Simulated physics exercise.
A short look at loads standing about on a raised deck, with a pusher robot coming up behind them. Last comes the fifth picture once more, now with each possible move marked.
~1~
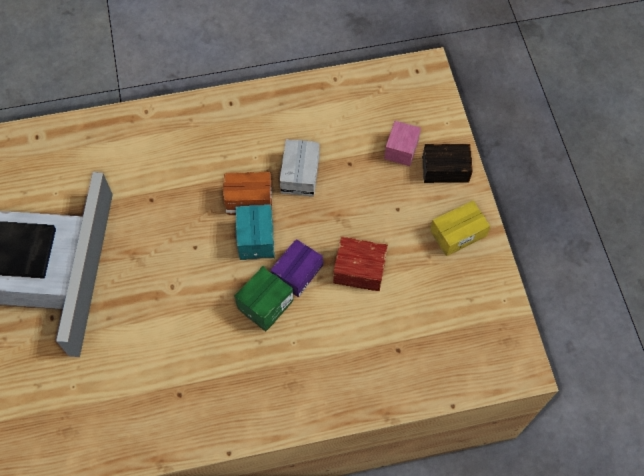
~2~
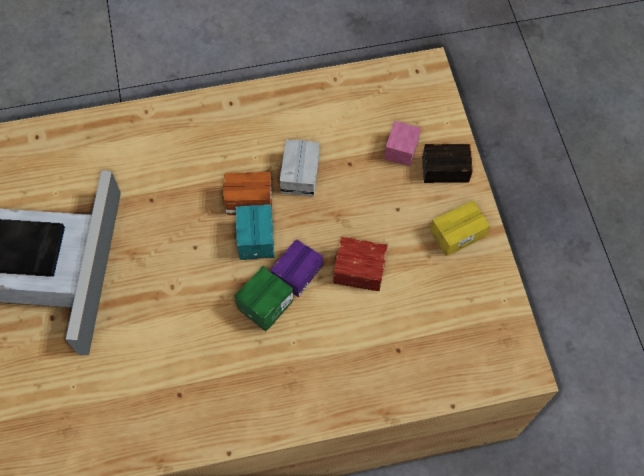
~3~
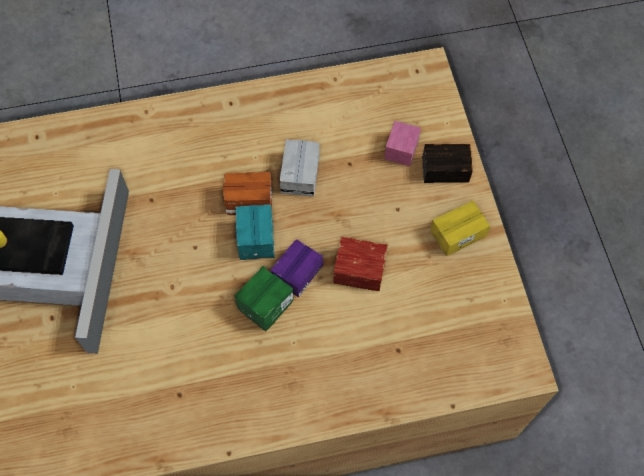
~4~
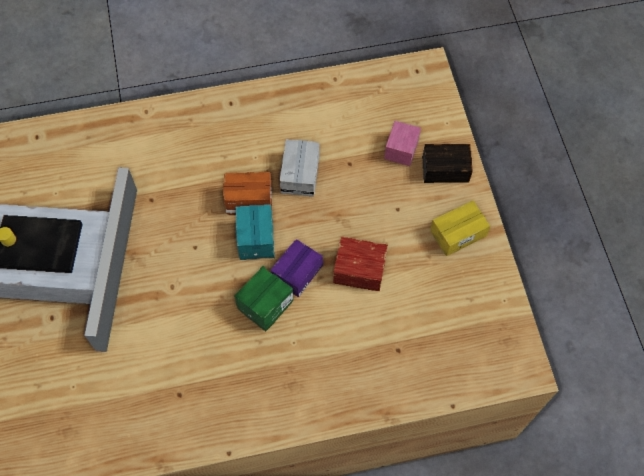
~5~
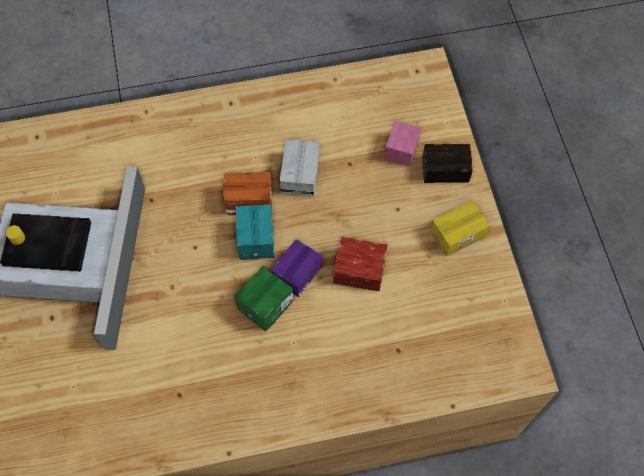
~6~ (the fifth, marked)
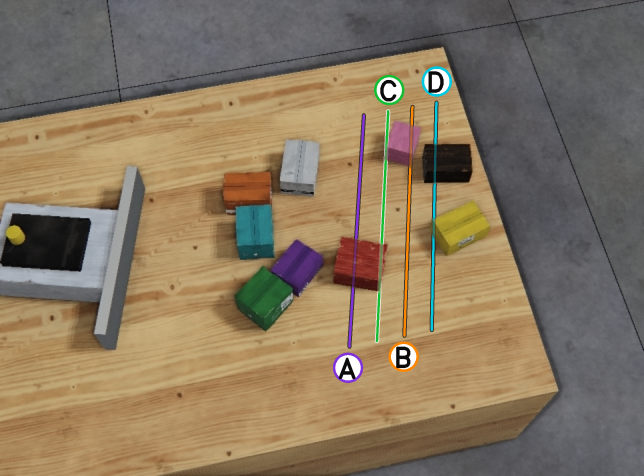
A pale machine with a wide grey blade slides slowly a short way to the right across a wooden deck, and a small yellow knob on its dark top comes into view at the left edge. Ahead of it, the scattered coloured boxes and crates stay still, untouched by the blade.
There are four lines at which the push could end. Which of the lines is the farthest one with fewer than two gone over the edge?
Up to line B.
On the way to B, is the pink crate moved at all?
Yes.
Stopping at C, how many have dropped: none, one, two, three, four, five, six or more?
By then, none.
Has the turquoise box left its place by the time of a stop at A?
By then, yes.
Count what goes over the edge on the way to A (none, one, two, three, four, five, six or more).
In all, none.
On the copy, A at (357, 224); B at (409, 214); C at (383, 219); D at (434, 209).
On B. First, robot (159, 222); orange parcel (261, 194); black crate (447, 164).
Then, robot (264, 203); green parcel (347, 303); red crate (398, 275).
Finally, robot (344, 188); pink crate (472, 125); black crate (484, 169); none fallen.
By contrast, A is within the limit but short; C is within the limit but short; D drops two.
